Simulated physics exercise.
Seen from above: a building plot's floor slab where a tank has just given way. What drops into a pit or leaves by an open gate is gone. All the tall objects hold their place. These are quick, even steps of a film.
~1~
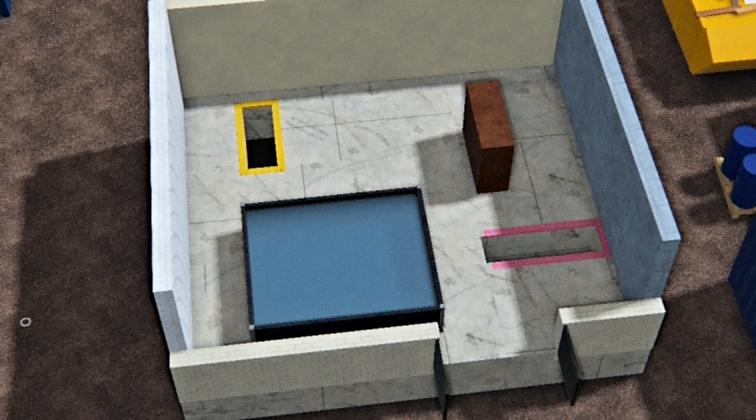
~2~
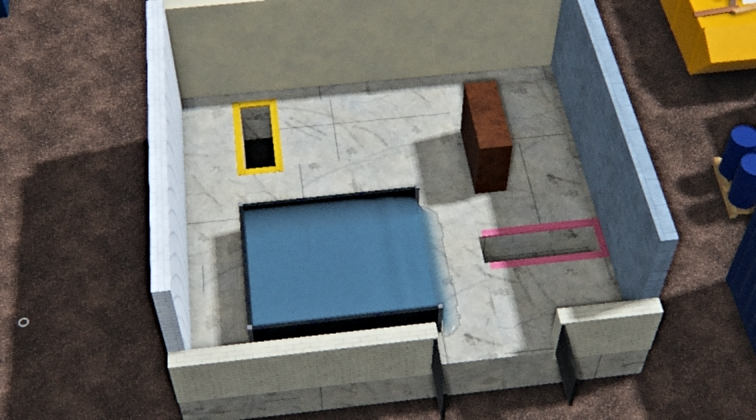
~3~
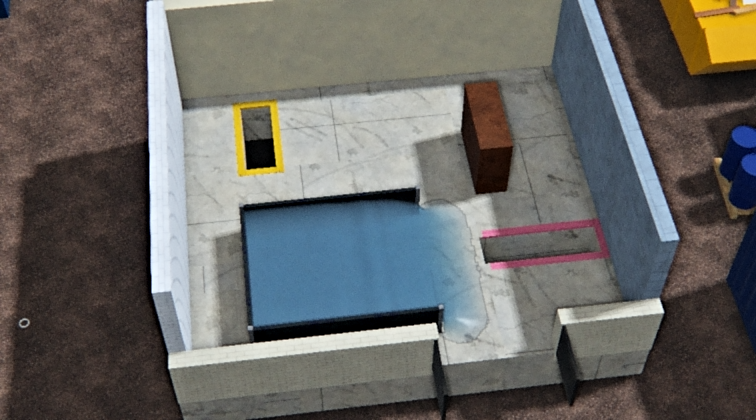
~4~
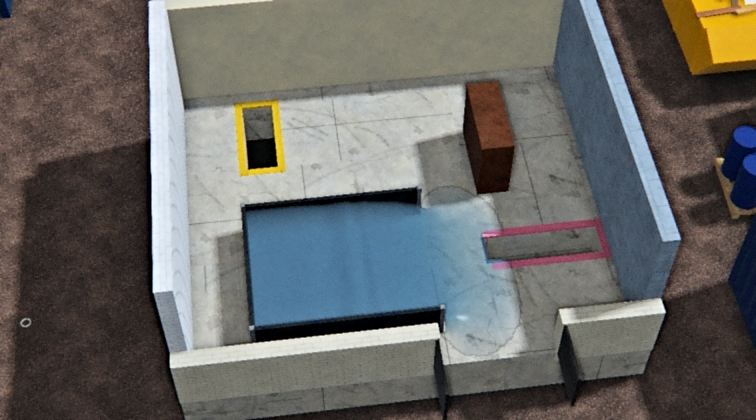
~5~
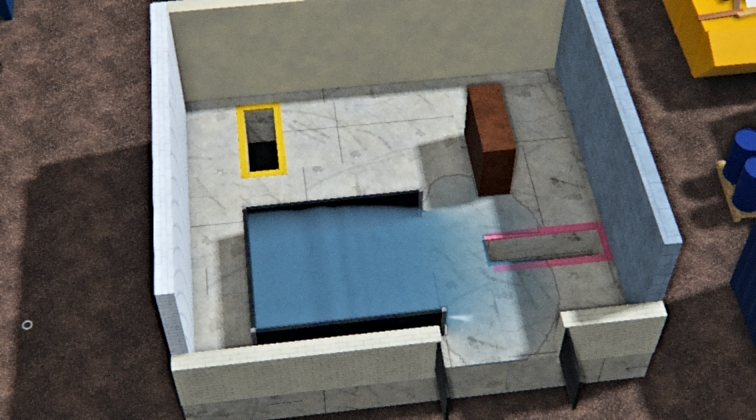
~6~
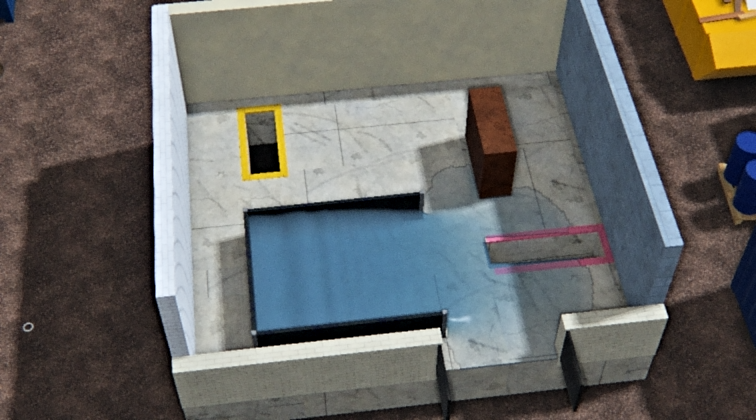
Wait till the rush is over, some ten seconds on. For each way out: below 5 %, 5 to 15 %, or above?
In the end: The gate takes between 5 and 15 %; the yellow pit takes not even 5 %; the pink pit takes above 15 %.
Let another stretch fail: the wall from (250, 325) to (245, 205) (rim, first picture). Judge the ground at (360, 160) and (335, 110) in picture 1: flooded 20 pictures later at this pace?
In turn: Free of water, under water.
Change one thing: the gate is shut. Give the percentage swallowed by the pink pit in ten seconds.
Per cent: Pink 70.
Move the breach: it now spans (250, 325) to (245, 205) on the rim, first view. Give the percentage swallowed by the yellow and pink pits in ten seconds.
Parts in a hundred: Yellow 30, pink 6.
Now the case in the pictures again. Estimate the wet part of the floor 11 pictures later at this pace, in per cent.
Close to 35 %.
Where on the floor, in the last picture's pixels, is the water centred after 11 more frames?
Around (417, 276).
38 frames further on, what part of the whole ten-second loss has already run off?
Some 80 per cent.
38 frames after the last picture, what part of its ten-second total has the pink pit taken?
Close to 85 %.
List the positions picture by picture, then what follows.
The first picture shows still water in the tank at (339, 258).
In the second picture, the front is at a hidden place, out from the gap at (426, 261).
In the third picture, water pours out at (426, 264) and has run to a hidden place.
In the fourth picture, water pours out at (427, 265) and has run to a hidden place.
In the fifth picture, water pours out at (429, 267) and has run to a hidden place.
In the sixth picture, the front is at (585, 311), out from the gap at (430, 270).
A moment on, water covers 30 % of the floor; the gate 1 %, the yellow pit 0 %, the pink pit 8 %.
Next, water covers 35 % of the floor; the gate 3 %, the yellow pit 0 %, the pink pit 17 %.
Then, water covers 45 % of the floor; the gate 5 %, the yellow pit 0 %, the pink pit 34 %.
Later, water covers 55 % of the floor; the gate 9 %, the yellow pit 0 %, the pink pit 52 %.
In the end, water covers 75 % of the floor; the gate 12 %, the yellow pit 2 %, the pink pit 62 %.
